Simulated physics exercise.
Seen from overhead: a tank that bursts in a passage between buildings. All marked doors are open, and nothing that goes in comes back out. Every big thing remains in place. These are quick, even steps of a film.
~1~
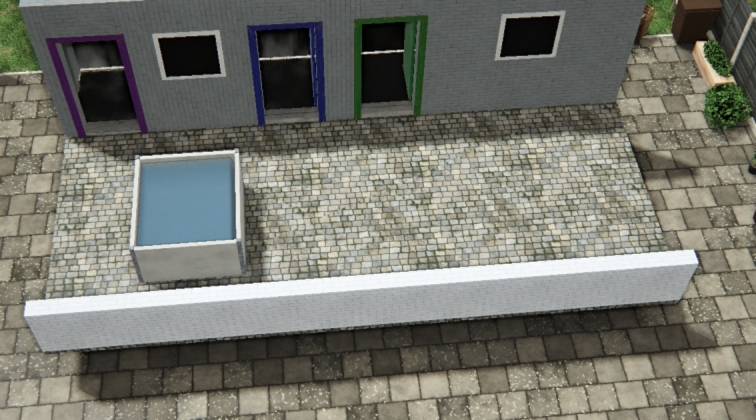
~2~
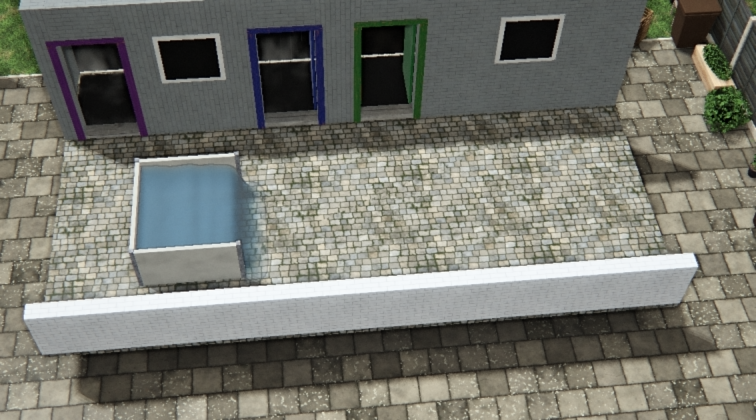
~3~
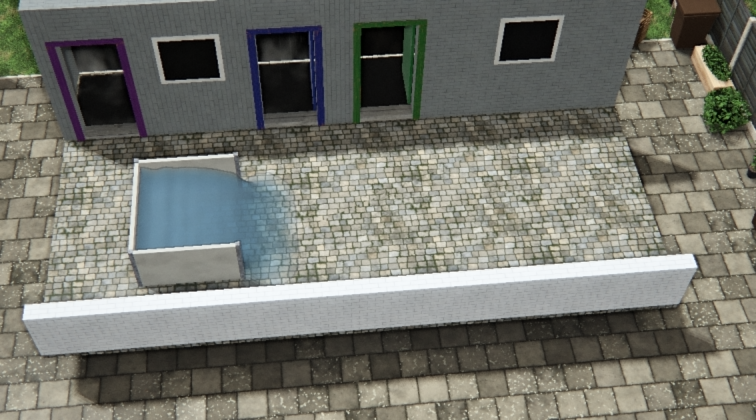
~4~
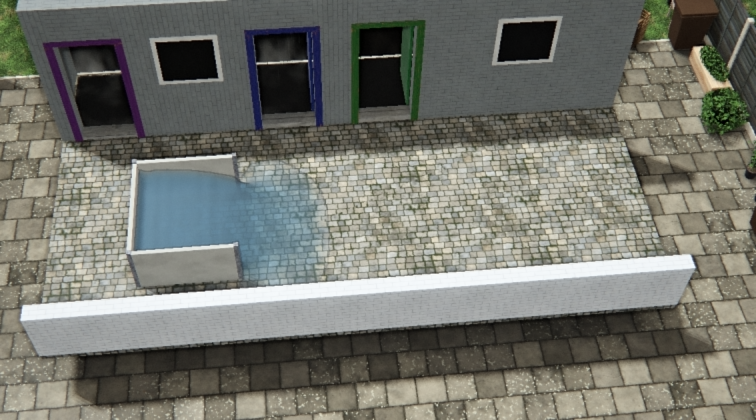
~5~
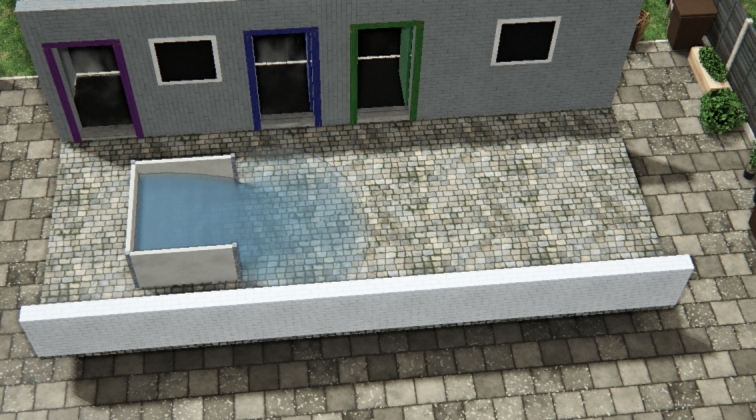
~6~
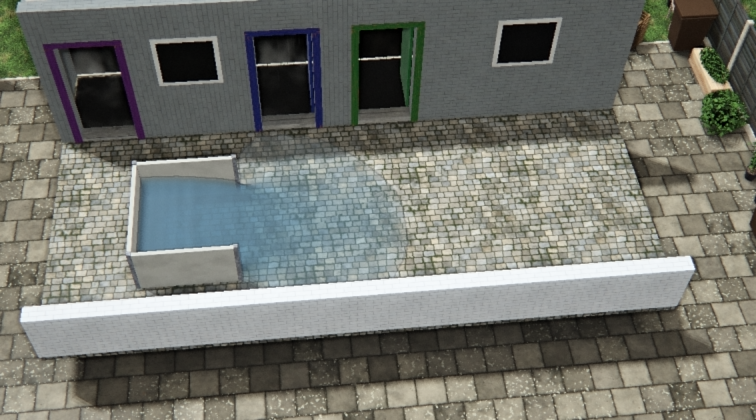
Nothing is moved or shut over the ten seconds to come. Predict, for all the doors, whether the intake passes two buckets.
My prediction: The blue door will not top two buckets; the purple door will not top two buckets; the green door will not top two buckets.
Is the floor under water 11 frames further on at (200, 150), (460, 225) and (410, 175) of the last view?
First spot not wet, second soaked, third soaked.
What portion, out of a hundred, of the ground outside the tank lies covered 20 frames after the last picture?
About 70 per cent.
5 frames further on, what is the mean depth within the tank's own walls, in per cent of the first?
I'd say around 36 per cent.
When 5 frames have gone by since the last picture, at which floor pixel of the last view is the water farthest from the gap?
Point: (566, 224) in the last picture's pixels.
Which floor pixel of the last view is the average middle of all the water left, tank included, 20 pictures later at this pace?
Close to (406, 214), I reckon.
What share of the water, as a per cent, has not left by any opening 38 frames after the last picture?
Roughly 42 percent.
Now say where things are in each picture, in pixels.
The first frame shows the open tank at (187, 201) is whole and still.
In the second frame, water pours out at (239, 219) and has run to (248, 281).
In the third frame, the front is at (280, 282), out from the gap at (238, 222).
In the fourth frame, water pours out at (237, 225) and has run to a hidden place.
In the fifth frame, the front is at (362, 247), out from the gap at (236, 225).
In the sixth frame, the front is at (402, 246), out from the gap at (237, 227).
A moment on, water covers 50 % of the floor; the blue door wet at the sill, nothing in, the purple door not reached, the green door wet at the sill, nothing in.
Next, water covers 70 % of the floor; the blue door wet at the sill, nothing in, the purple door not reached, the green door wet at the sill, nothing in.
Then, water covers 70 % of the floor; the blue door wet at the sill, nothing in, the purple door not reached, the green door wet at the sill, nothing in.
Later, water covers 70 % of the floor; the blue door wet at the sill, nothing in, the purple door not reached, the green door under two buckets in.
In the end, water covers 65 % of the floor; the blue door wet at the sill, nothing in, the purple door not reached, the green door under two buckets in.
